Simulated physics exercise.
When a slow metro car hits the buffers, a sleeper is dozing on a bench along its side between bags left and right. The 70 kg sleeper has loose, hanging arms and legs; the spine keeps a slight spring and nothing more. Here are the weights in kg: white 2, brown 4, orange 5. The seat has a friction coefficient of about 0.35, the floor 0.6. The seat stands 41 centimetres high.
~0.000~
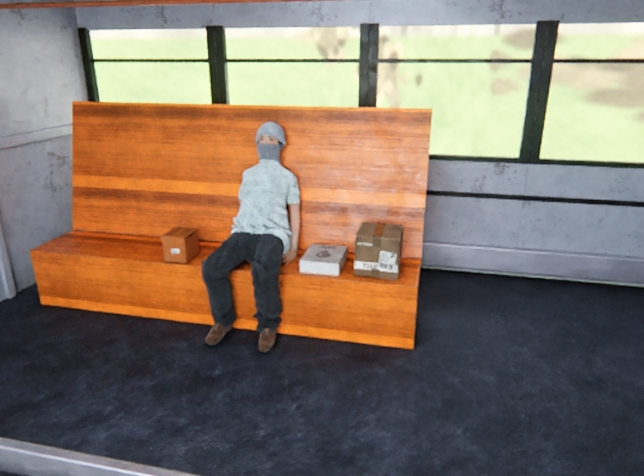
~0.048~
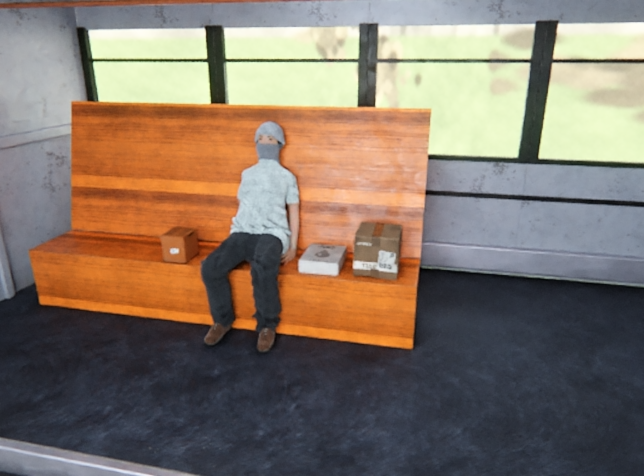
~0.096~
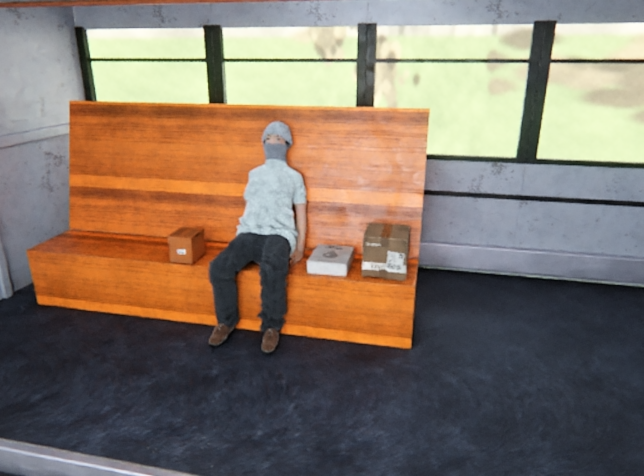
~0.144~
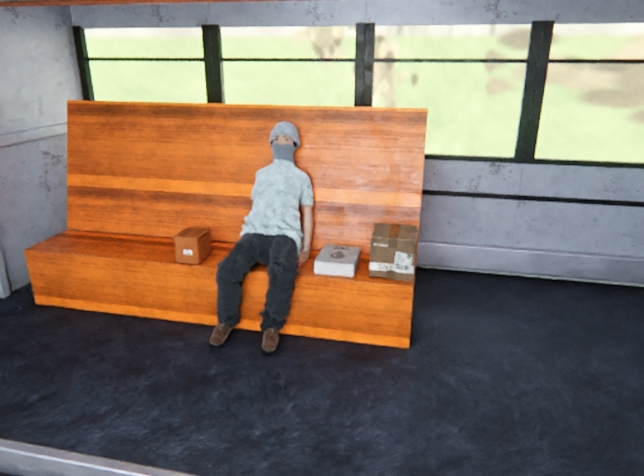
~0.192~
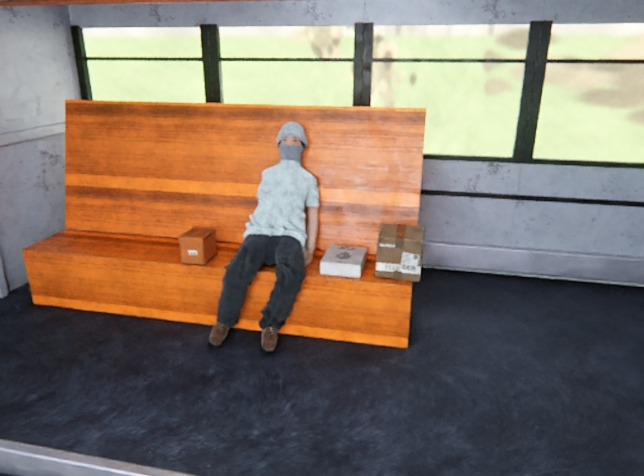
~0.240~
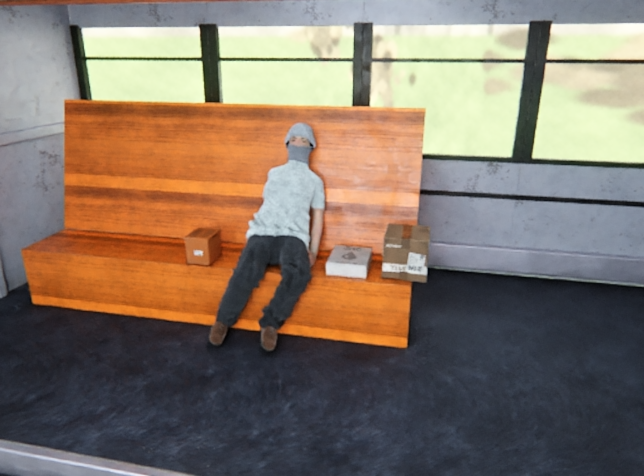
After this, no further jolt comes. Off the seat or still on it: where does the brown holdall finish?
Off it.
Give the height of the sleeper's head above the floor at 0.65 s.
About 80 cm.
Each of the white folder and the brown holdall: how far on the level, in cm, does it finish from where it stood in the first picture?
White folder: 30; brown holdall: 40.
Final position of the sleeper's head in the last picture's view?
It ends up around (397, 248), more or less.
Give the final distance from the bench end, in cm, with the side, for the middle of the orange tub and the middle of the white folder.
Result: Orange tub = 120 cm short, white folder = 30 cm short.
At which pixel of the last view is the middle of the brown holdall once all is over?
Somewhere about (436, 316) in the final view.
After 0.40 s the brown holdall is 3 cm past the bench end, tilted 15°, near (420, 254) in the last picture's view.
After 0.65 s the brown holdall is 17 cm past the bench end, tilted 85°, near (441, 285) in the last picture's view.
After 1.05 s the brown holdall is 16 cm past the bench end, tilted 90°, near (436, 316) in the last picture's view; the white folder 31 cm short of the bench end, tilted 0°.
When all is still (2.0 s), white folder stays on; brown holdall drops off; orange tub stays on; sleeper's hips keep to the seat.
